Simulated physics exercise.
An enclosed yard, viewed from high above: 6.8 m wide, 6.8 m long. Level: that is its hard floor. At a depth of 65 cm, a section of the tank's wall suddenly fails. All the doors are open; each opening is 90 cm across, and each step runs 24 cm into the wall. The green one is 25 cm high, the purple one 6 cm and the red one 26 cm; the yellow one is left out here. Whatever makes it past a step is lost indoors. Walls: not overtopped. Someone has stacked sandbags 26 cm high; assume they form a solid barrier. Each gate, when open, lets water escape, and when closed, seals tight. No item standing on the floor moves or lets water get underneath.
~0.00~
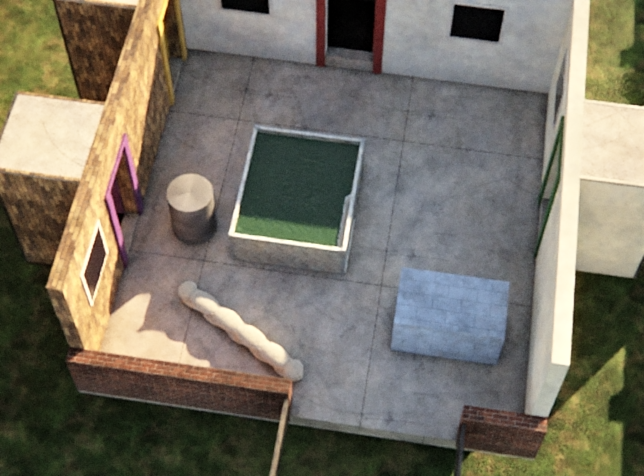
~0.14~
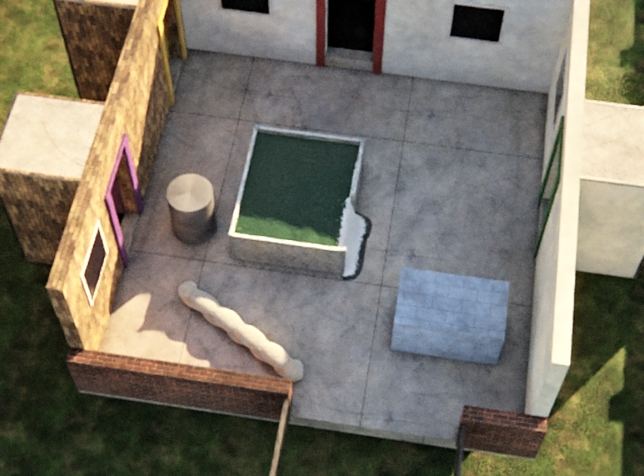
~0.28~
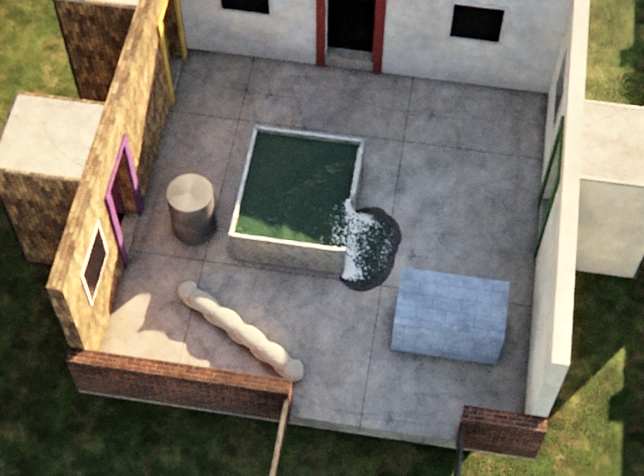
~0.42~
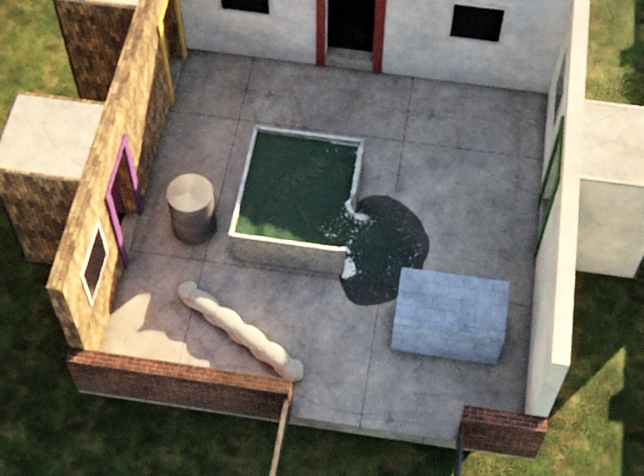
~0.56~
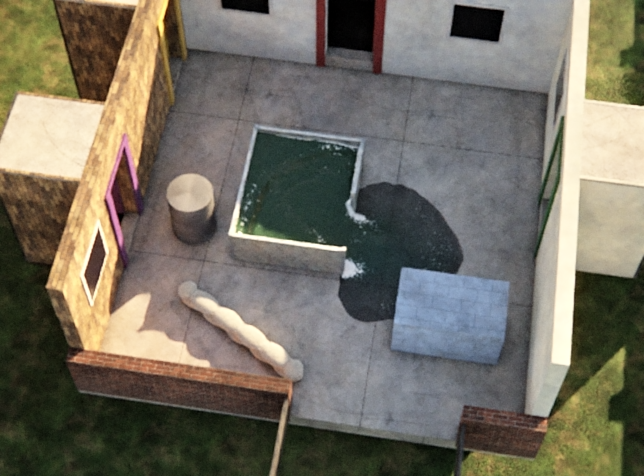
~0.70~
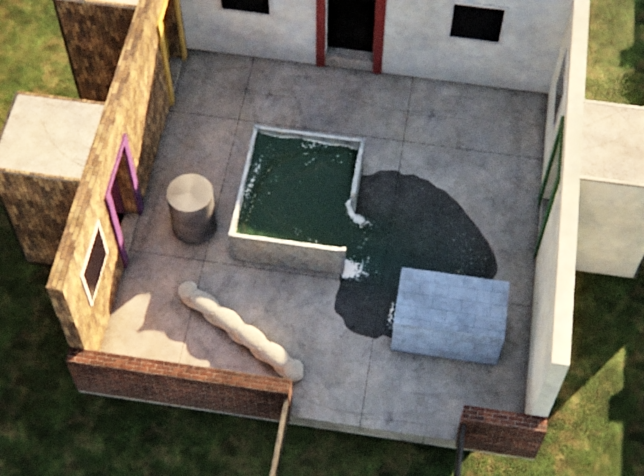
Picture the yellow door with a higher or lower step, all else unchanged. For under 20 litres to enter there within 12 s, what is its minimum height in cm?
Its minimum height would be about 7.5 cm.
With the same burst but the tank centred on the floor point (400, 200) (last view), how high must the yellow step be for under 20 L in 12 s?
At least some 6.0 centimetres tall.
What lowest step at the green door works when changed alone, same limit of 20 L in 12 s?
At green, about 18 cm.
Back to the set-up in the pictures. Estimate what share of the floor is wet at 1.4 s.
Roughly 20 percent.
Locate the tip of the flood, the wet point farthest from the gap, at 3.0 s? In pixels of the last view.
The farthest wet point sits near (541, 98) in the last view.
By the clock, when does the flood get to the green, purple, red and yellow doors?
Times: Green 1.1 s, purple 8.5 s, red 4.0 s, yellow 6.0 s.
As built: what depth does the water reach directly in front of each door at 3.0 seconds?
Green door 18 cm, purple door 0 cm, red door 0 cm, yellow door 0 cm.
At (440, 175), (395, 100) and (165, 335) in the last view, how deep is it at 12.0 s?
First 3, then 4, then 5 cm.
After 1.4 s water covers 20 % of the floor, deepest (34 cm) near (526, 293); it has not reached the yellow door.
After 3.0 s water covers 35 % of the floor, deepest (30 cm) near (527, 284); it has not reached the yellow door.
After 12.0 s water covers 95 % of the floor, deepest (9 cm) near (285, 89); 8 cm at the yellow door, 7 litres in over its 9 cm step.
At the yellow door as built, the water arrived by 6.1 s and peaked near 12 cm at 9.2 s.
Run again over the same 12 s with other heights there, 33 litres in over 6.5 cm, 7 litres over 9 cm. The limit of 20 litres is kept from about 7.5 cm up.
